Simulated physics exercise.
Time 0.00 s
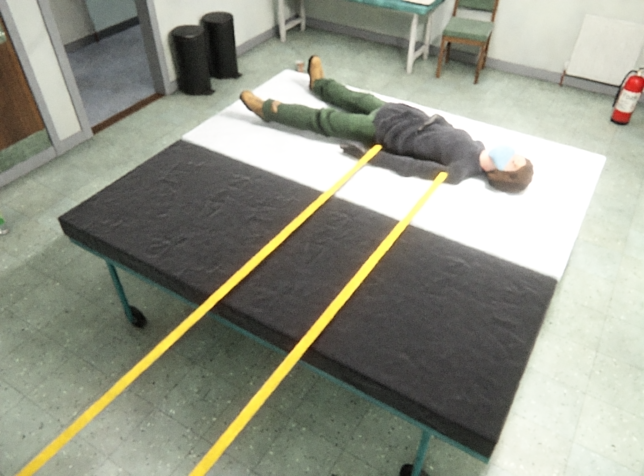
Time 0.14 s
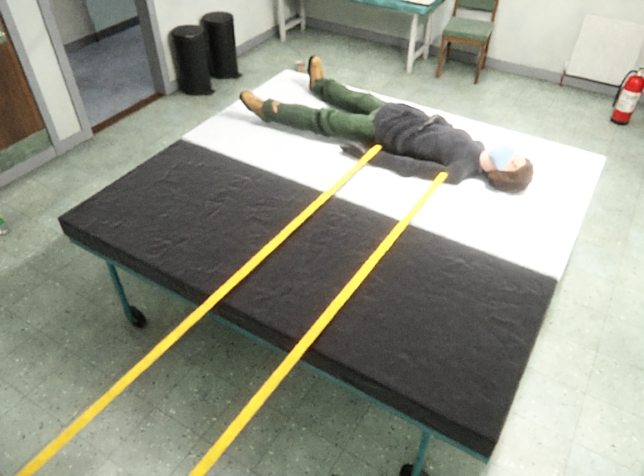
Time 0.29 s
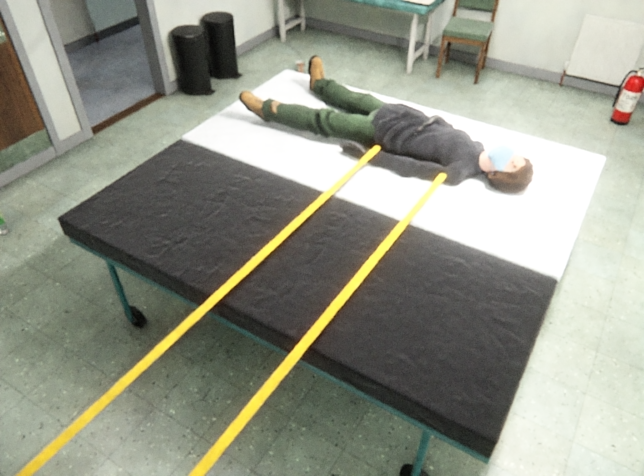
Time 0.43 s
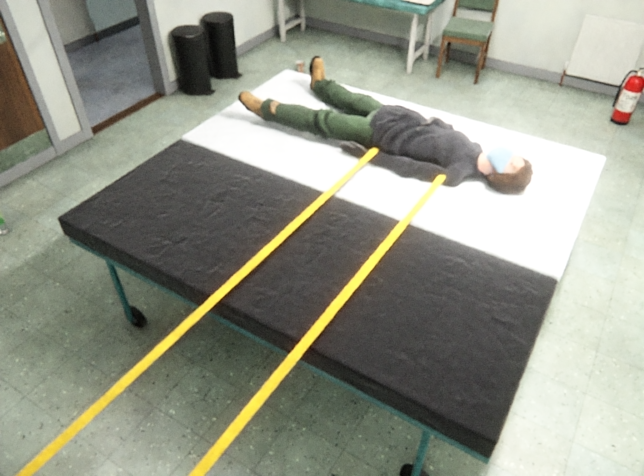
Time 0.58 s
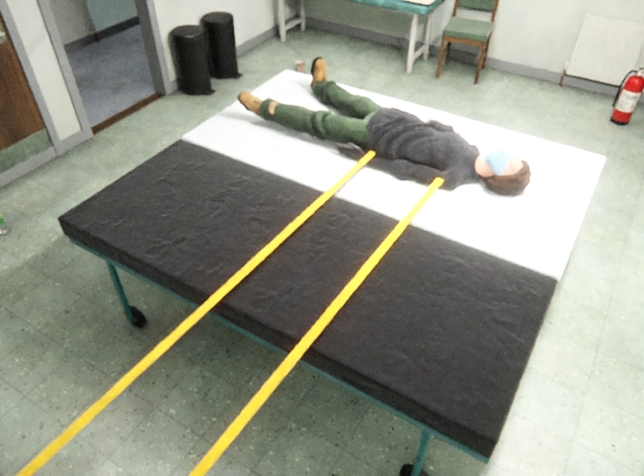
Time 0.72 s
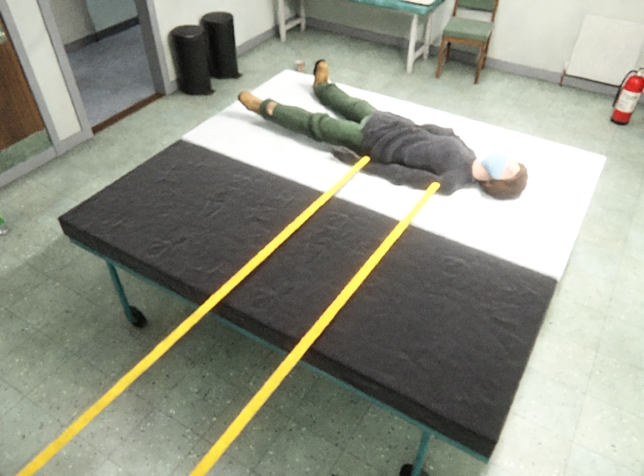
A person attached to two yellow straps lies still, then slides slightly toward the black padding.
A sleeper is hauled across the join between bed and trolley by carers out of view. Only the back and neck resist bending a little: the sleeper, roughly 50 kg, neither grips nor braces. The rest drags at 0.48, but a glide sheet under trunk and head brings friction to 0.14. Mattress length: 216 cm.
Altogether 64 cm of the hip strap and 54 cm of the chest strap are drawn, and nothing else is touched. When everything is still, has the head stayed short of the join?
Yes, it lies before the join.
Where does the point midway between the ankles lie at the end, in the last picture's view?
I'd put it at roughly (286, 126).
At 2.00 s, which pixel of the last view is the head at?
I'd put it somewhere around (475, 220).
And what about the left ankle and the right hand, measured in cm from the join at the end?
So the left ankle stops 12 cm short, while the right hand stops 24 cm short.
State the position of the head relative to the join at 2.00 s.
About 8 cm short of it.
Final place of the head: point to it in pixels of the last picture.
(475, 220).
After 1.00 s the head is 37 cm short of the join, near (499, 190) in the last picture's view; the right ankle 83 cm short of the join.
After 1.50 s the head is 16 cm short of the join, near (483, 212) in the last picture's view; the right ankle 70 cm short of the join.
After 2.00 s the head is 9 cm short of the join, near (475, 220) in the last picture's view; the right ankle 61 cm short of the join.
Final state at 2.7 s, head stops short of the join; left hand crosses the join; right hand stops short of the join; left ankle stops short of the join; right ankle stops short of the join; right knee stops short of the join.
